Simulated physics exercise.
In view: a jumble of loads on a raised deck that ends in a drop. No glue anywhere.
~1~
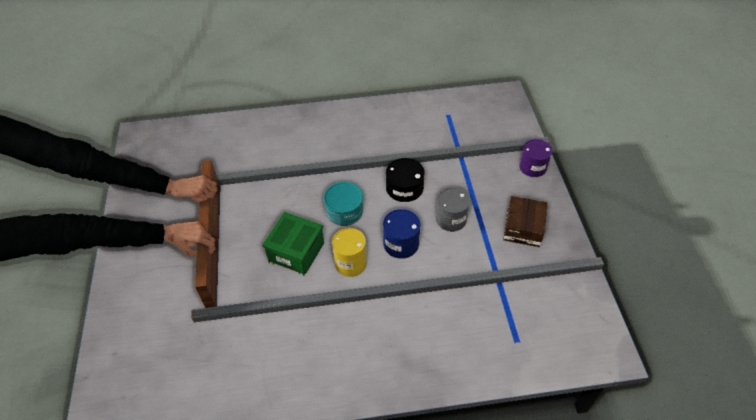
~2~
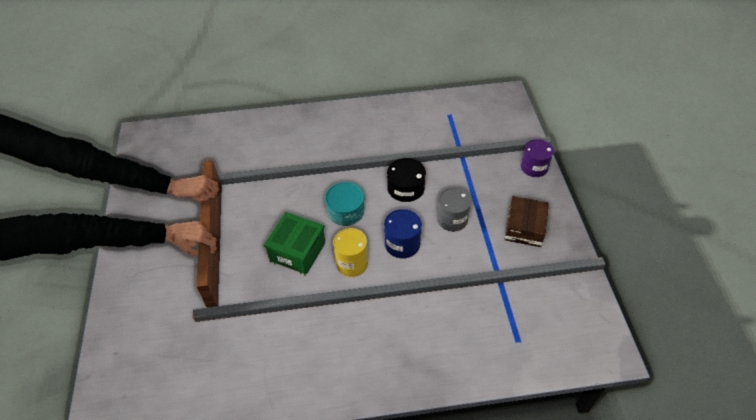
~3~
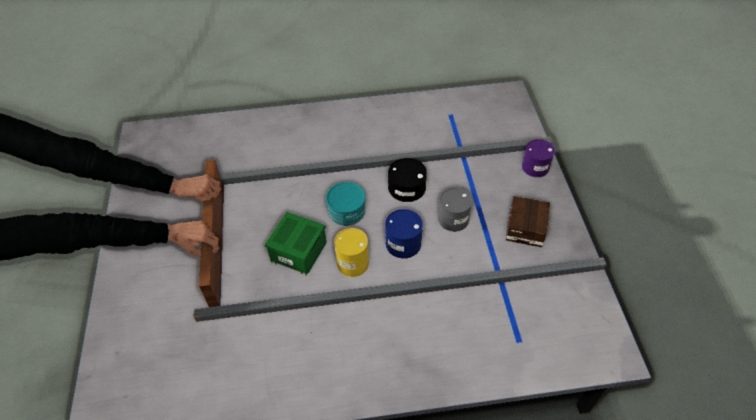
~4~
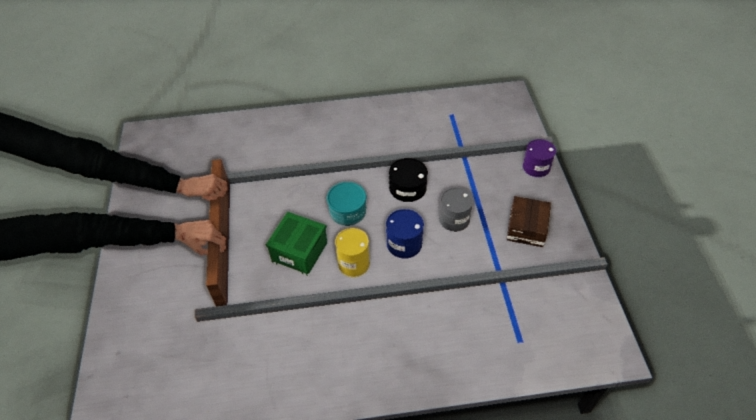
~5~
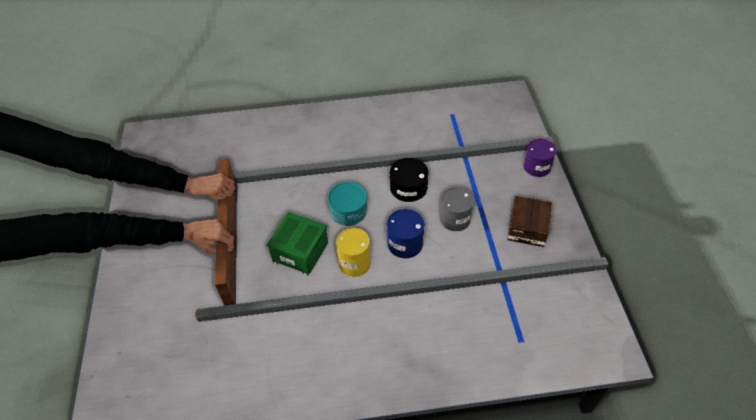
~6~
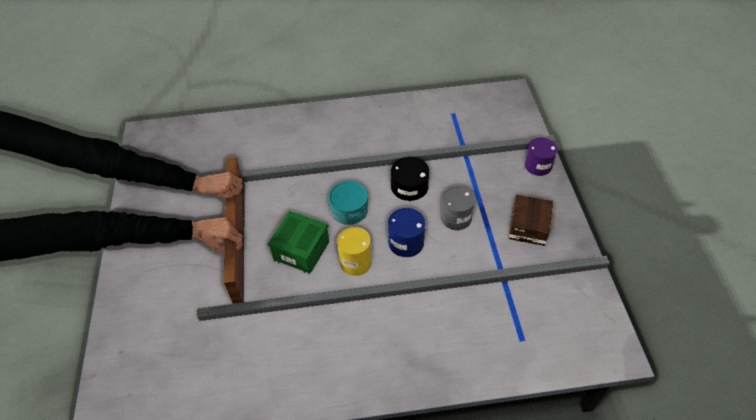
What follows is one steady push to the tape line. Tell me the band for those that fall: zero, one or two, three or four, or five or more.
As it turns out, the number that fall off is zero.
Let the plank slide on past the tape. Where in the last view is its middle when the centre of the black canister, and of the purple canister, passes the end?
About (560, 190), and (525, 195) for the other.
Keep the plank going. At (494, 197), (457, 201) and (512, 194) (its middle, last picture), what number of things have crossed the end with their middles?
In that order 1, 0 and 1.
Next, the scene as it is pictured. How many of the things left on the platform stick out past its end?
1 of them.
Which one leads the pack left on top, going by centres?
Foremost is the brown parcel.
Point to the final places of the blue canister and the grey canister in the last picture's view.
The blue canister at (553, 220), the grey canister at (534, 189).
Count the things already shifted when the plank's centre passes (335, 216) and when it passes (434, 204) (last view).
The counts are 3 and 7.
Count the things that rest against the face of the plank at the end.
The number is 4.
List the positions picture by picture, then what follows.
The first frame shows purple canister (535, 158); brown parcel (525, 222); grey canister (452, 210); plank (209, 232); tape (478, 212).
The second frame shows brown parcel (527, 221); turquoise pail (345, 204).
The third frame shows grey canister (455, 210); black canister (407, 180).
The fourth frame shows purple canister (539, 158); blue canister (405, 234).
The fifth frame shows brown parcel (530, 221); plank (227, 230).
The sixth frame shows purple canister (541, 157); brown parcel (531, 220); grey canister (457, 209); plank (235, 228); tape (483, 211).
Soon after, none off yet; purple canister at rest near (541, 157); brown parcel at rest near (531, 220); grey canister at rest near (457, 209).
After that, none off yet; purple canister at rest near (541, 157); brown parcel at rest near (531, 220); grey canister displaced a little near (462, 206).
And then, none off yet; purple canister at rest near (541, 157); brown parcel displaced a little near (542, 219); grey canister displaced about its own width near (491, 194).
In the end, the number that fall off is zero.
